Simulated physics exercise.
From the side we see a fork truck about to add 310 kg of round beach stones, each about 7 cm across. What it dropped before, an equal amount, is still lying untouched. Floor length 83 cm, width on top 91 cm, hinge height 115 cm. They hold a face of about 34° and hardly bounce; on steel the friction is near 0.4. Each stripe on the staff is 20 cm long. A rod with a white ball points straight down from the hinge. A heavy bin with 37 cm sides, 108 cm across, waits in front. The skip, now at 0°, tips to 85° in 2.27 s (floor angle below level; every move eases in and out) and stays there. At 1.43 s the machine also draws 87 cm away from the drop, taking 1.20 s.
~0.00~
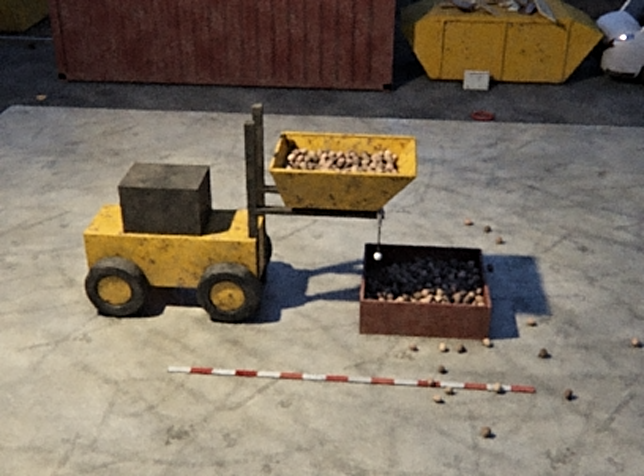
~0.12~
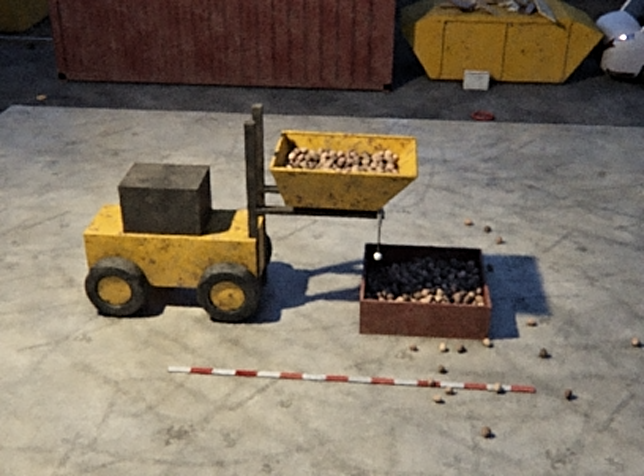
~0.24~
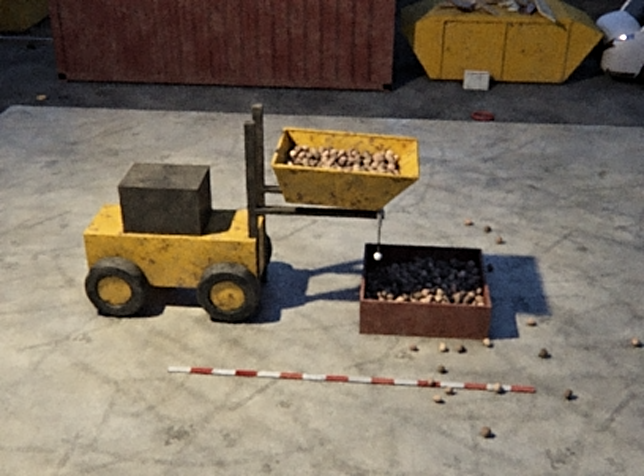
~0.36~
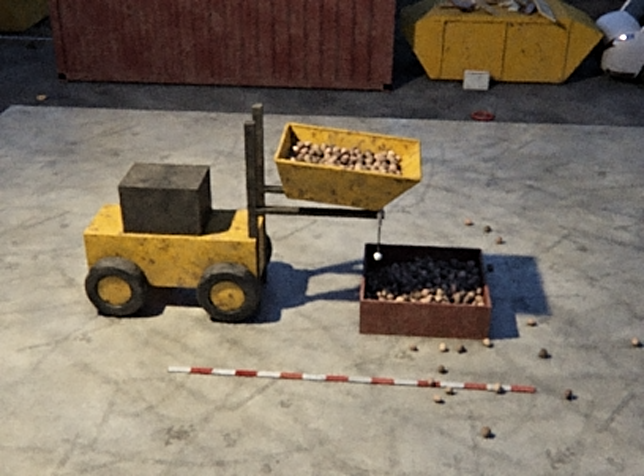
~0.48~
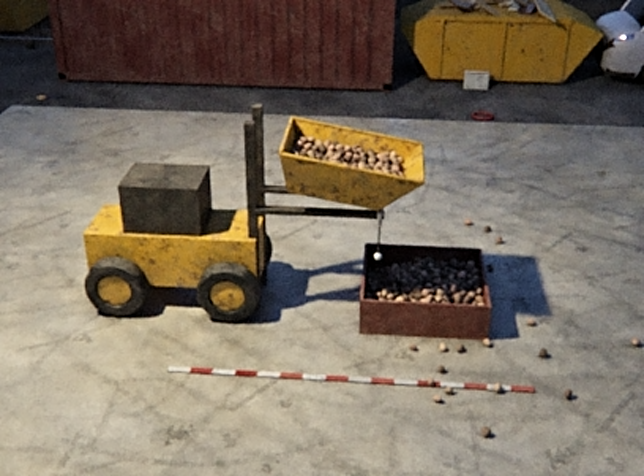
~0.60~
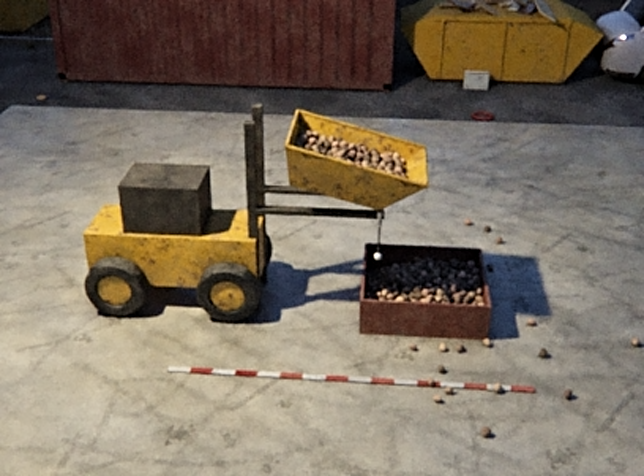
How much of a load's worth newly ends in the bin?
Close to 86 parts in a hundred.
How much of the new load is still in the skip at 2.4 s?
It holds some 0 per cent.
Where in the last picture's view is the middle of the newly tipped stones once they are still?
Around (442, 283).
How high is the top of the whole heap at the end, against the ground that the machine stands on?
About 48 cm above it.
After 1.7 s the floor is at 72°; in per cent of one load, 82 in the skip, 114 in the bin, 3 beside or beyond the bin; the foremost stones are at (529, 310).
After 2.4 s the floor is at 85°; in per cent of one load, 0 in the skip, 1 short of the bin, 182 in the bin, 16 beside or beyond the bin; the foremost stones are at (578, 326).
After 3.1 s the floor is at 85°; in per cent of one load, 0 in the skip, 183 in the bin, 17 beside or beyond the bin; the foremost stones are at (635, 338).
After 5.6 s the floor is at 85°; in per cent of one load, 0 in the skip, 183 in the bin, 17 beside or beyond the bin; the foremost stones are at (636, 338). Net gain in the bin, 86.
